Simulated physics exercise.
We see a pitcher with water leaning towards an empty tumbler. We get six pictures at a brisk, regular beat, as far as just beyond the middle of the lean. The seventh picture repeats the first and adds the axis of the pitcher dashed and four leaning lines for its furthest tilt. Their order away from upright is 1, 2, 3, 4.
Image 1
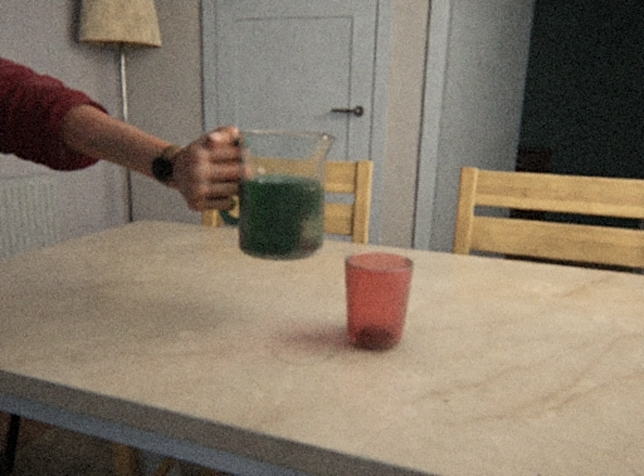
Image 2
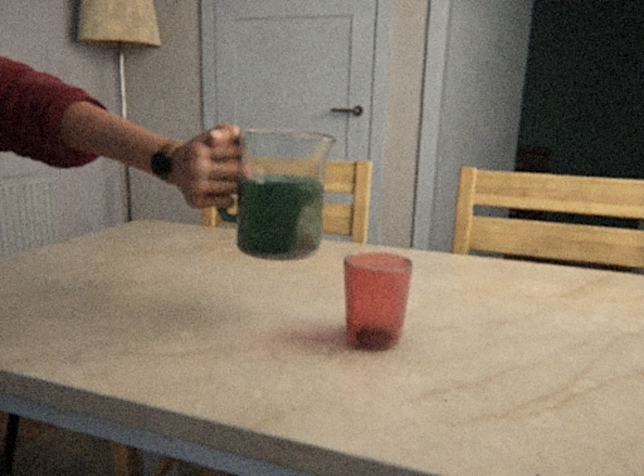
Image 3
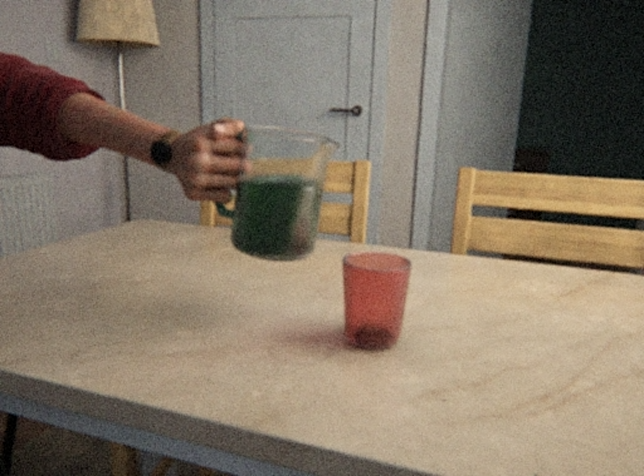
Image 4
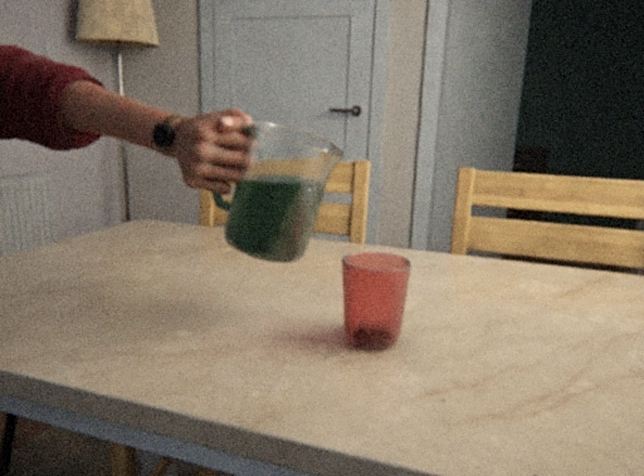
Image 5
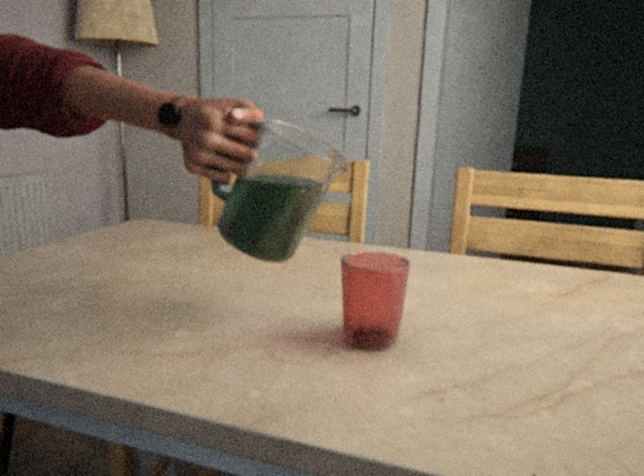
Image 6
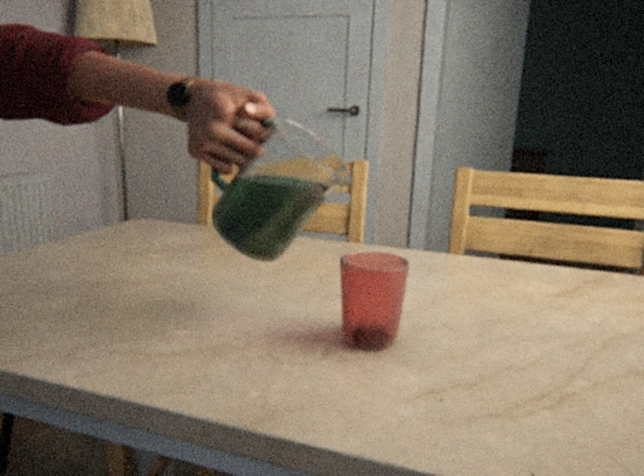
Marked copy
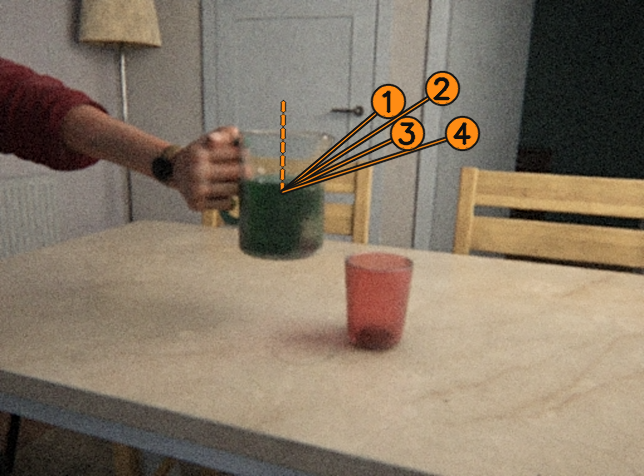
A hand with a dark watch and red sleeve, reaching in from the left, holds a clear glass pitcher of dark green liquid upright, then steadily tilts it rightward. On the pale tabletop, a translucent red tumbler stands to the right, below the pitcher. The room is seen from slightly above the table, with wooden chairs, a grey door and a lamp behind, the view nearly still.
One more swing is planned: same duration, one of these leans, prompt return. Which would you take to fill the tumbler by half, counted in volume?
Take 4.
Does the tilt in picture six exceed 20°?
Yes.
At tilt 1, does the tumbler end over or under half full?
Under.
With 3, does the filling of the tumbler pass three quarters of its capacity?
No, it does not.
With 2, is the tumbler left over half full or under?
Under half.
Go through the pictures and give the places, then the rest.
In the first picture, upright, lip at (333, 138); rim of the tumbler round (379, 260); nothing has left yet.
In the second picture, upright, lip at (334, 140); nothing has left yet.
In the third picture, tipped about 7°, lip at (337, 145); nothing has left yet.
In the fourth picture, tipped about 15°, lip at (343, 155); nothing has left yet.
In the fifth picture, tipped about 25°, lip at (347, 168); nothing has left yet.
In the sixth picture, tipped about 36°, lip at (350, 182); nothing has left yet.
On the marked copy, 1 at (375, 113); 2 at (428, 97); 3 at (391, 140); 4 at (446, 139).
If 1 is chosen, the tumbler ends with about 5 % of what it can hold.
If 2 is chosen, the tumbler ends with about 15 % of what it can hold.
If 3 is chosen, the tumbler ends with about 31 % of what it can hold.
If 4 is chosen, the tumbler ends with about 54 % of what it can hold.
